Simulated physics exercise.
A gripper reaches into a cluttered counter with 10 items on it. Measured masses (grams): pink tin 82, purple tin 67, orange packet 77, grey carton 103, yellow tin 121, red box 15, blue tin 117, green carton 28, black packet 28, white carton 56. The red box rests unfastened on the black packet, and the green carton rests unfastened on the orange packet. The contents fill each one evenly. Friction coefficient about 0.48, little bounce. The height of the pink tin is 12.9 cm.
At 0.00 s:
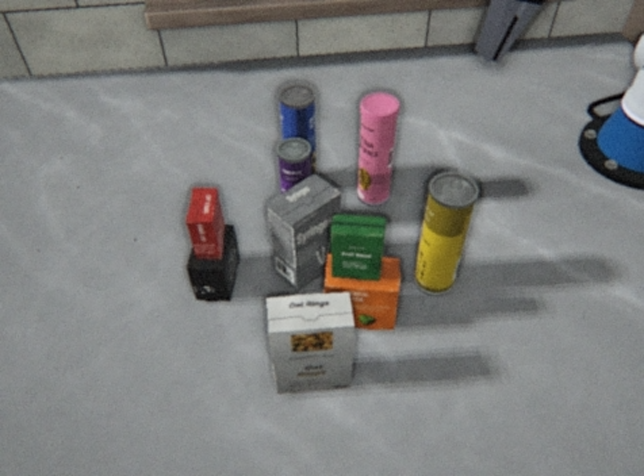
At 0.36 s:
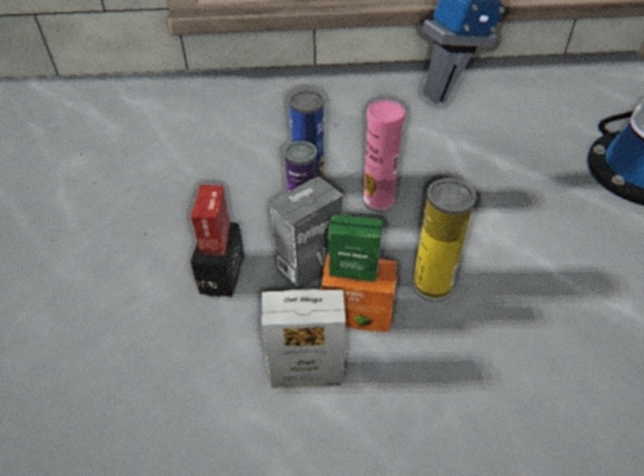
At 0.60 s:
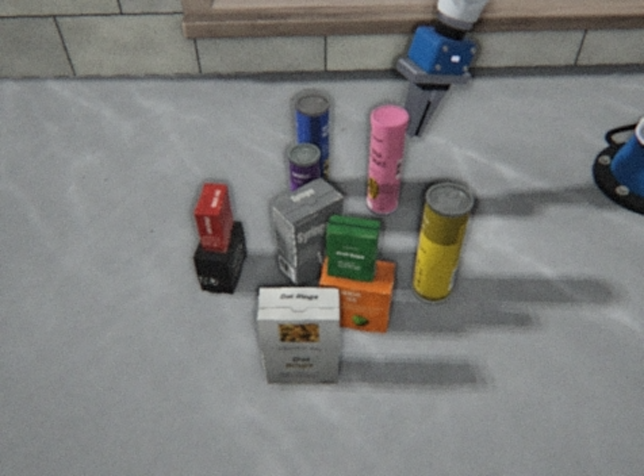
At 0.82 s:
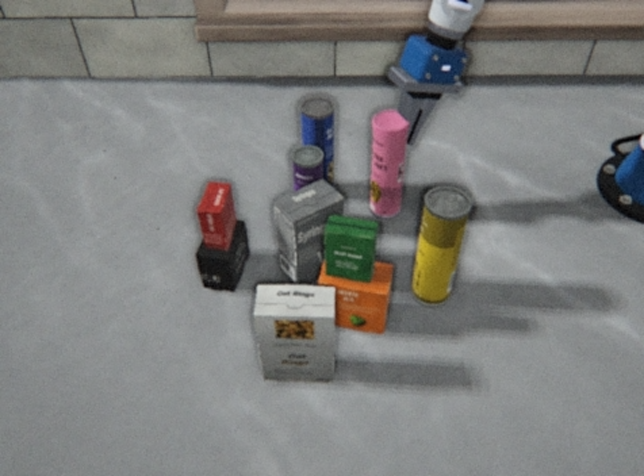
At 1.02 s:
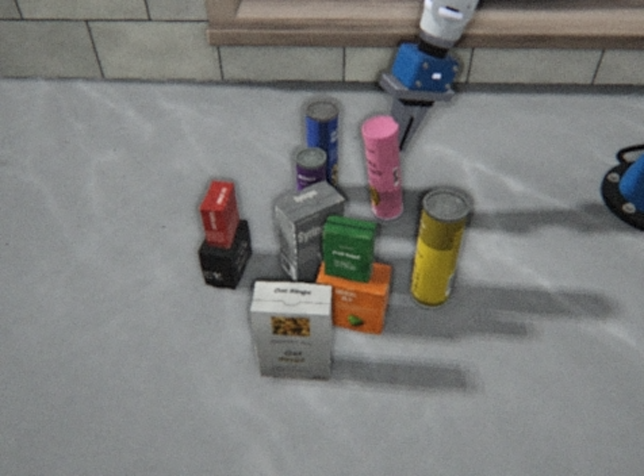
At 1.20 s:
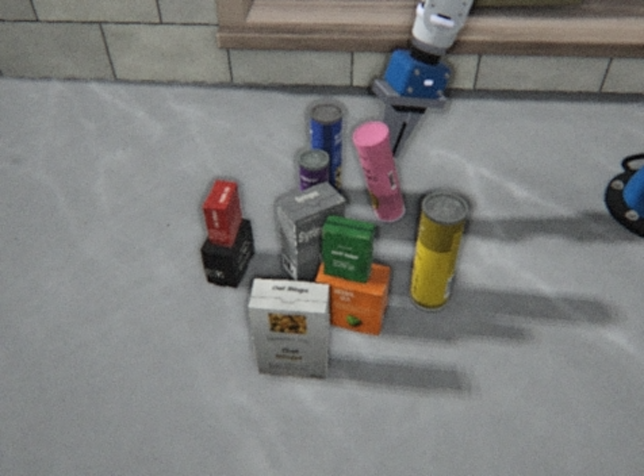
A blue and white robot gripper came in from the upper right behind the cluttered grey counter, moved left to the tall pink tin, and pushed its top so it leaned to the left.
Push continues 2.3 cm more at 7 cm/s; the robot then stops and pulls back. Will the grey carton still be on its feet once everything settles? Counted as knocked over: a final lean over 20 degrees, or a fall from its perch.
Yes.
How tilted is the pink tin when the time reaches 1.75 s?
Tilt: Around 40°.
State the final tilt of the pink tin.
About 40°.
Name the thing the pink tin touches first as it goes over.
Purple tin.
Around 1.45 s, off upright pink tin 30°.
Around 1.75 s, purple tin and pink tin touch at 1.46 s; grey carton and pink tin touch at 1.60 s; off upright pink tin 38°.
Around 2.20 s, off upright pink tin 38°.
At rest, past 20° or fallen, pink tin. Standing, yellow tin, blue tin, orange packet, white carton, purple tin, grey carton, black packet, green carton and red box.
